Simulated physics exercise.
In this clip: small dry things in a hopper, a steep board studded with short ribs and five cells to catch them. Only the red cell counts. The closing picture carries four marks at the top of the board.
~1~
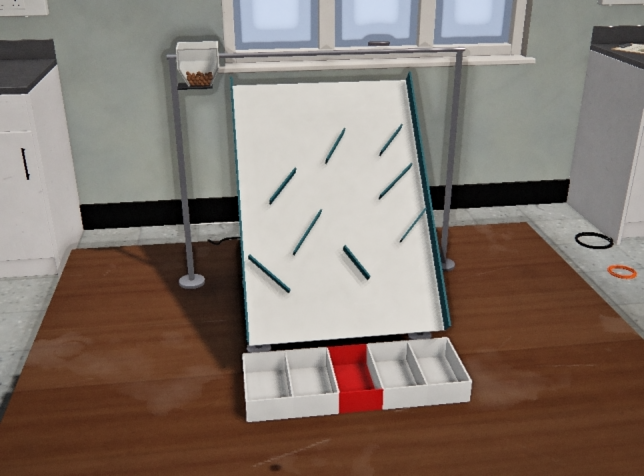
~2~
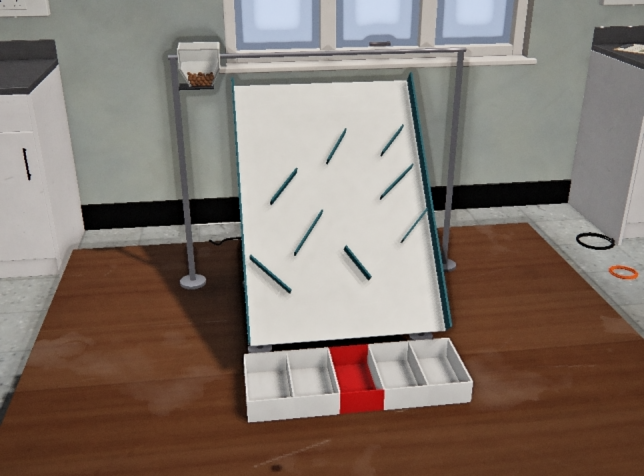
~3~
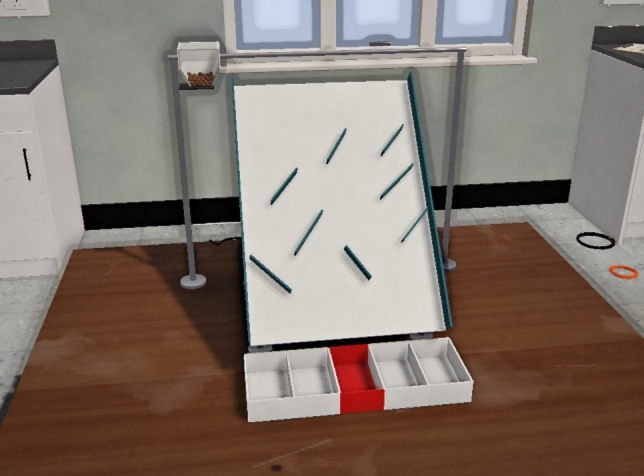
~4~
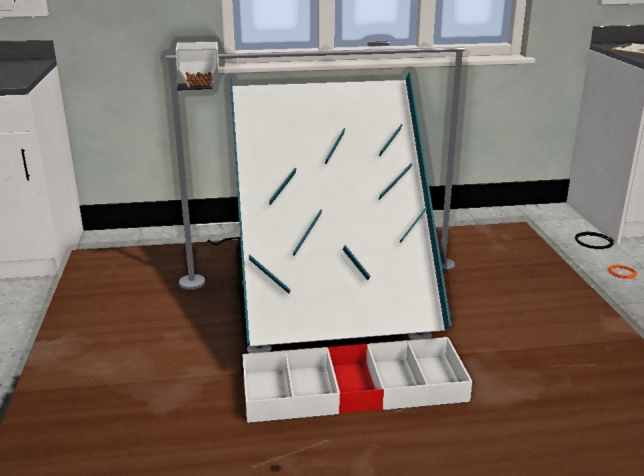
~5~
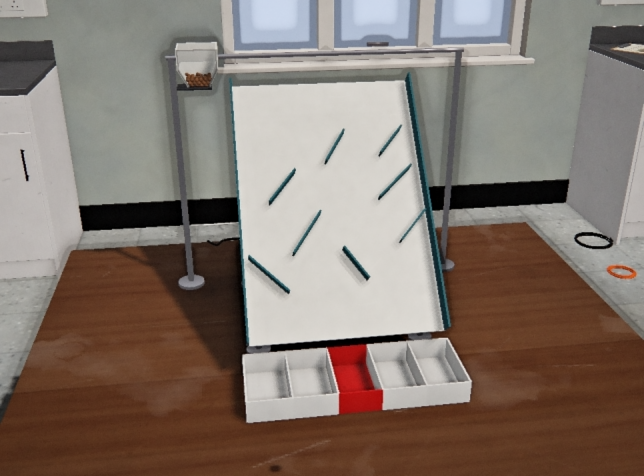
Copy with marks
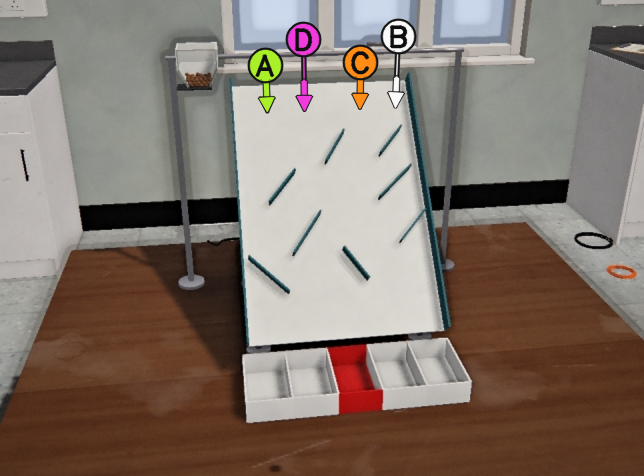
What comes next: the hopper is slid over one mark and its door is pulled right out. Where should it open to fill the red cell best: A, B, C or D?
Use mark A.
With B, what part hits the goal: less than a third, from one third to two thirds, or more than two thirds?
It is less than a third.
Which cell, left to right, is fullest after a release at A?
The third.
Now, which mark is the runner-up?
D it is.
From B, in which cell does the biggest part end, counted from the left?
The fourth.
On the marked copy, mark A meets the board at (267, 106); mark B meets the board at (395, 101); mark C meets the board at (359, 103); mark D meets the board at (304, 105).
For mark A, most in the red cell, about a quarter in other cells, a stray few held on the board.
For mark B, about a quarter in the red cell, about two thirds in other cells, a stray few held on the board, a small part outside the box.
For mark C, none in the red cell, nearly all in other cells, a small part outside the box.
For mark D, about a third in the red cell, about half in other cells, a stray few held on the board, a stray few outside the box.
